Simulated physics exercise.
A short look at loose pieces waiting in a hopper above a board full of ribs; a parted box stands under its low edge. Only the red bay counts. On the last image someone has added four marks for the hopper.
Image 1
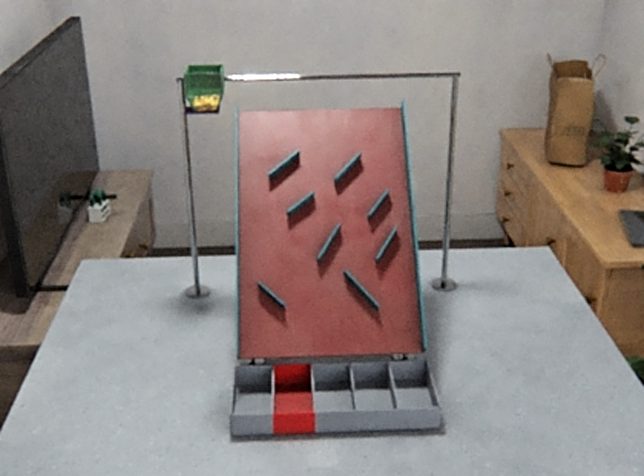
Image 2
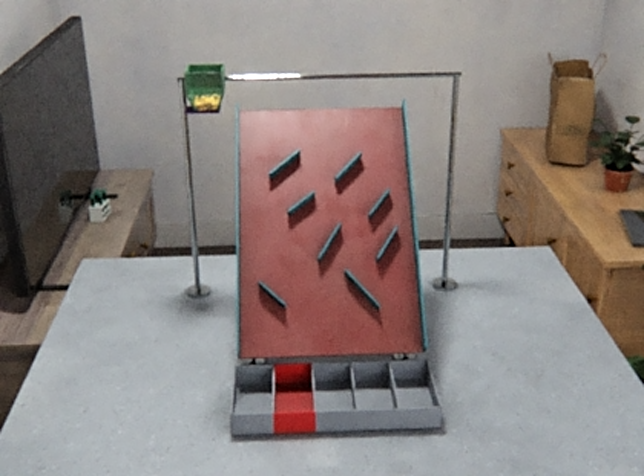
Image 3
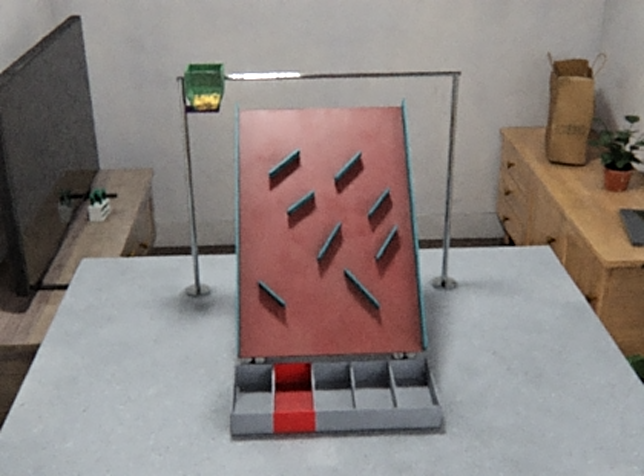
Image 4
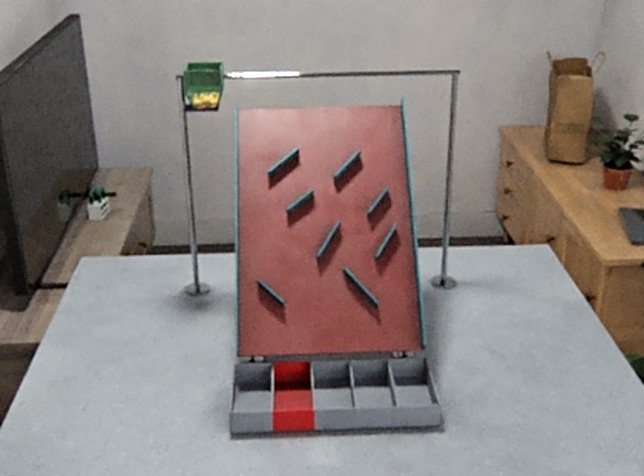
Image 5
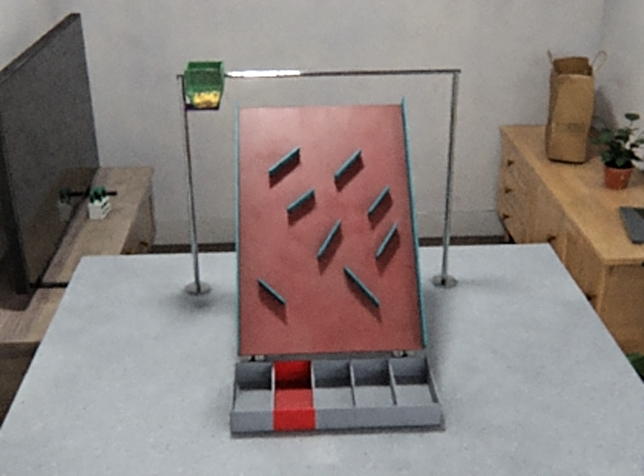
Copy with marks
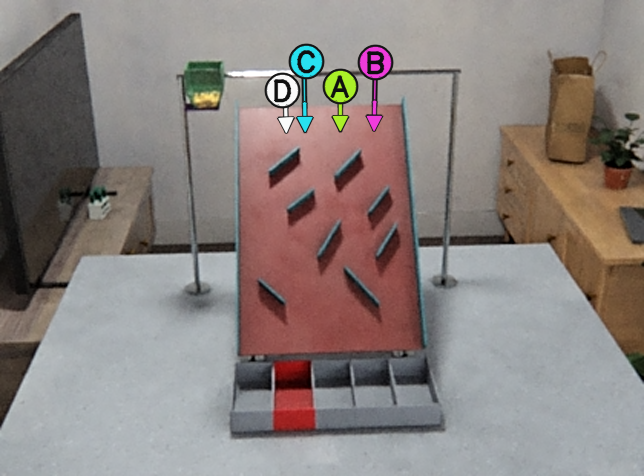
In the video, a small green hopper holding yellowish pieces hangs from a metal rail above the upper left of a tilted red board with angled ribs, over a divided gray tray with one red bay; nothing visibly moves.
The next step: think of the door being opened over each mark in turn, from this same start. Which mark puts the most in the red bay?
Mark A.
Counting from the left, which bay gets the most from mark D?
The first.
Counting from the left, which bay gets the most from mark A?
It is the second one.
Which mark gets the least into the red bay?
D.
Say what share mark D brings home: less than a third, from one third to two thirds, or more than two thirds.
Less than a third.
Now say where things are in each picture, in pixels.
In the first picture, hopper (207, 101), puffed corn balls, door shut.
In the second picture, ribs (270, 174) to (300, 149), (336, 178) to (361, 152), (288, 211) to (315, 191).
In the third picture, ribs (369, 214) to (389, 187), (318, 257) to (340, 222), (377, 258) to (397, 225).
In the fourth picture, ribs (258, 279) to (284, 303), (345, 267) to (379, 304).
In the fifth picture, red bay (294, 418), number 2 of 5 from the left.
On the marked copy, mark A meets the board at (340, 125); mark B meets the board at (374, 125); mark C meets the board at (305, 126); mark D meets the board at (286, 127).
If A is chosen, roughly two thirds in the red bay, roughly a quarter in other bays.
If B is chosen, roughly a quarter in the red bay, the larger part in other bays.
If C is chosen, roughly a third in the red bay, roughly two thirds in other bays.
If D is chosen, just a few in the red bay, almost all in other bays, about a tenth outside the box.
